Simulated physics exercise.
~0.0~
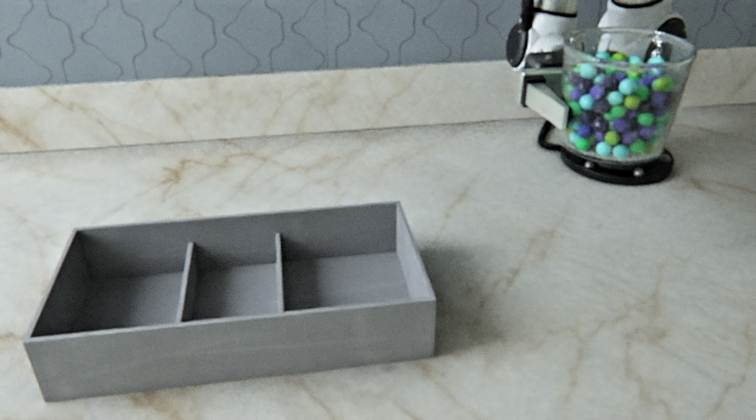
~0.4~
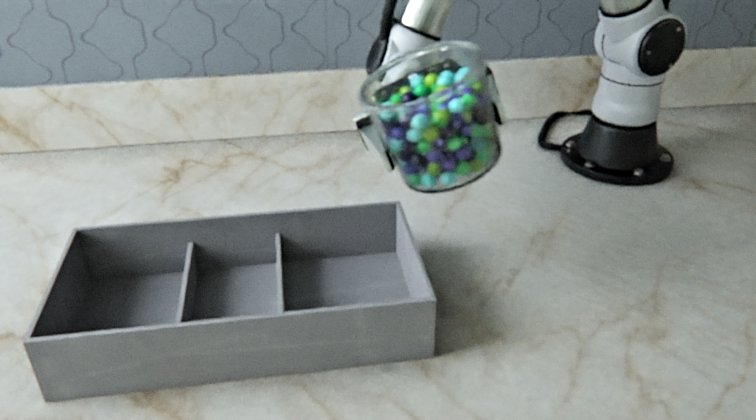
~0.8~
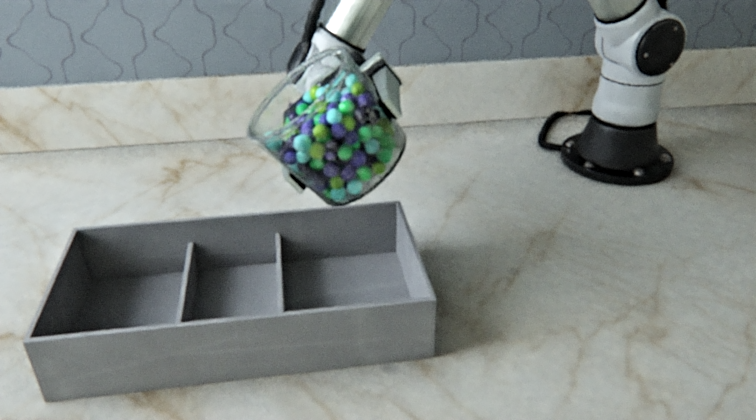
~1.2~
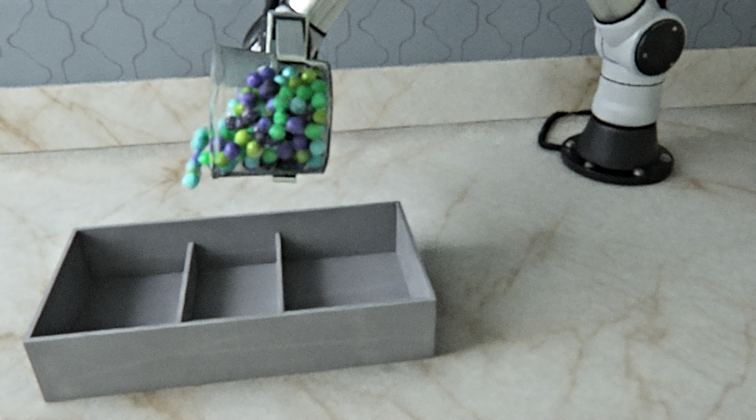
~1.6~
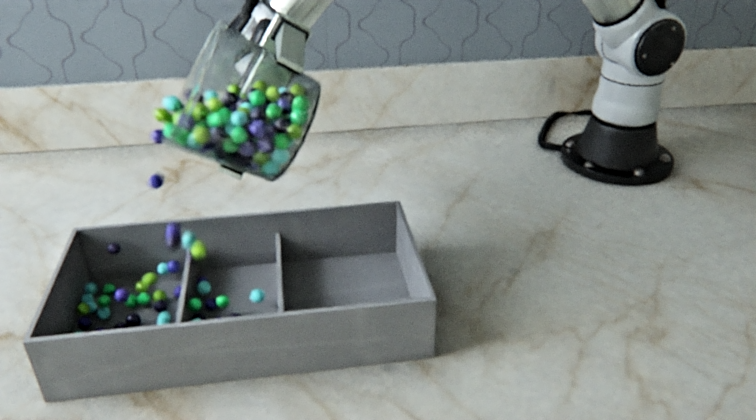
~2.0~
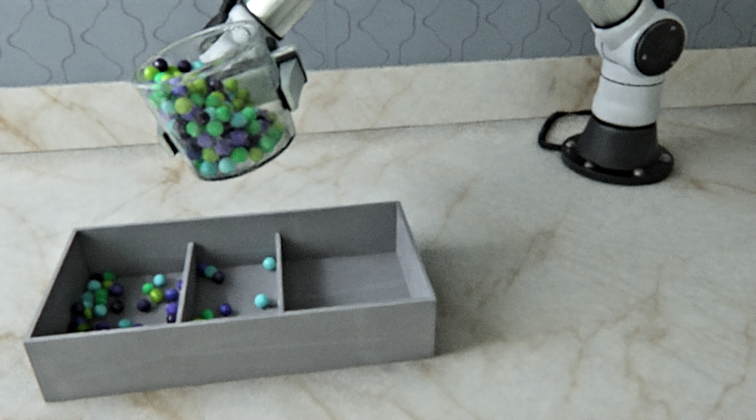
The clip shows a robot arm carrying a clear tumbler of colourful round sweets left over a grey divided box, tipping it so some spill into the left and middle parts, then tilting it back with most sweets still inside and the right part empty.
